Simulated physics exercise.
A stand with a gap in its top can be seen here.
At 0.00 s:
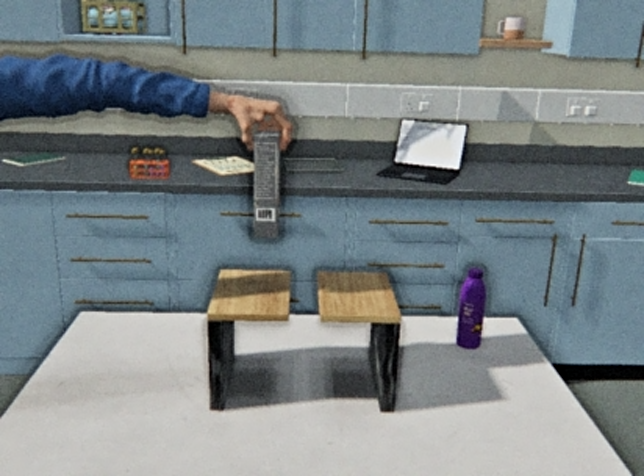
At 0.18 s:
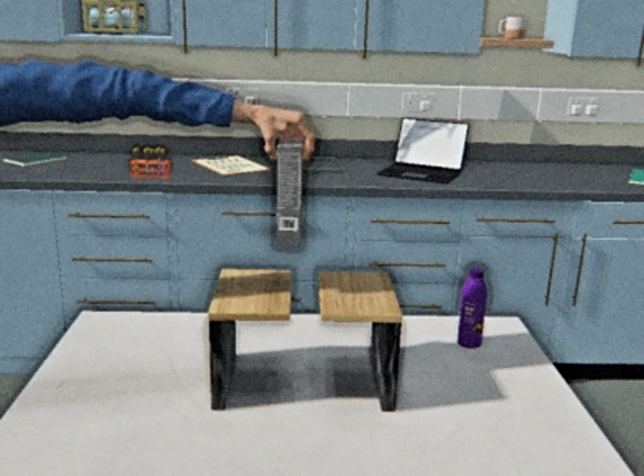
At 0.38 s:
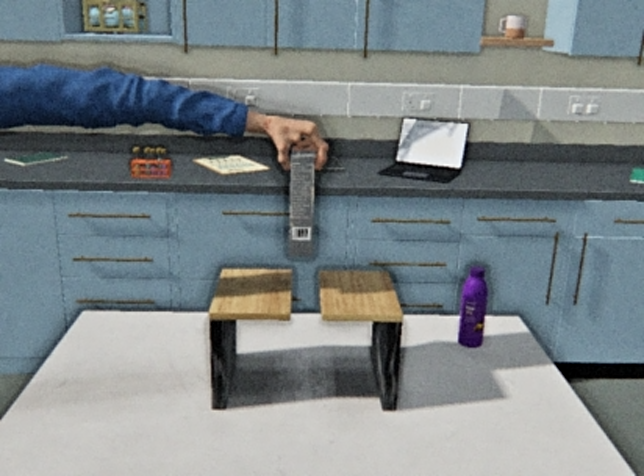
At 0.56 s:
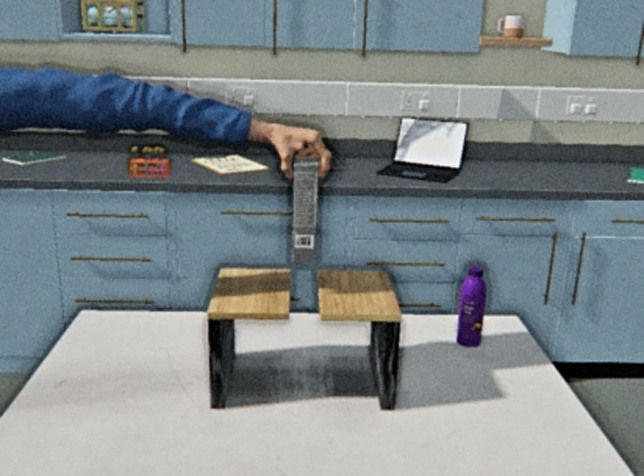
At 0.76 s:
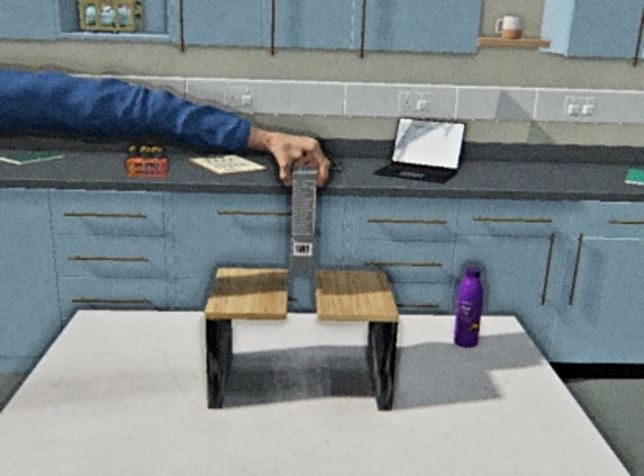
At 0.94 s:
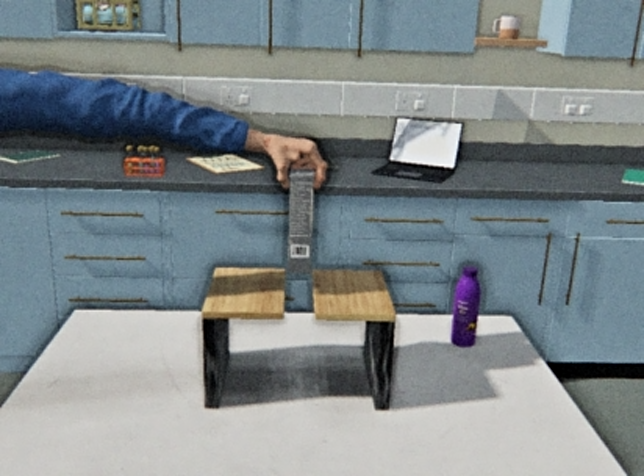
In the video, a hand in a blue sleeve holds a grey packet upright, moves it a short way right and slightly down, then keeps it nearly still above the gap in a wooden-topped stand beside a purple bottle.
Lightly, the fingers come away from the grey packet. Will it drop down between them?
Yes.
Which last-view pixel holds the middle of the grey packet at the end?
It finishes at around (298, 338).
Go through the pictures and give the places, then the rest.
On its way; grey packet (267, 183); purple bottle (472, 308), in the first picture.
On its way; grey packet (290, 193); purple bottle (473, 307), in the second picture.
On its way; grey packet (303, 203); purple bottle (474, 307), in the third picture.
On its way; grey packet (305, 210); purple bottle (472, 306), in the fourth picture.
Held still over the gap; grey packet (304, 218); purple bottle (469, 307), in the fifth picture.
Held still over the gap; grey packet (301, 220); purple bottle (467, 306), in the sixth picture.
By 1.14 s, grey packet moved about its own width near (300, 264).
By 1.24 s, grey packet moved well along near (298, 340).
When it is over (1.9 s), moved from the start, grey packet; purple bottle as before. End places, in pixels of the last picture, grey packet near (298, 339). The packet reaches the table.
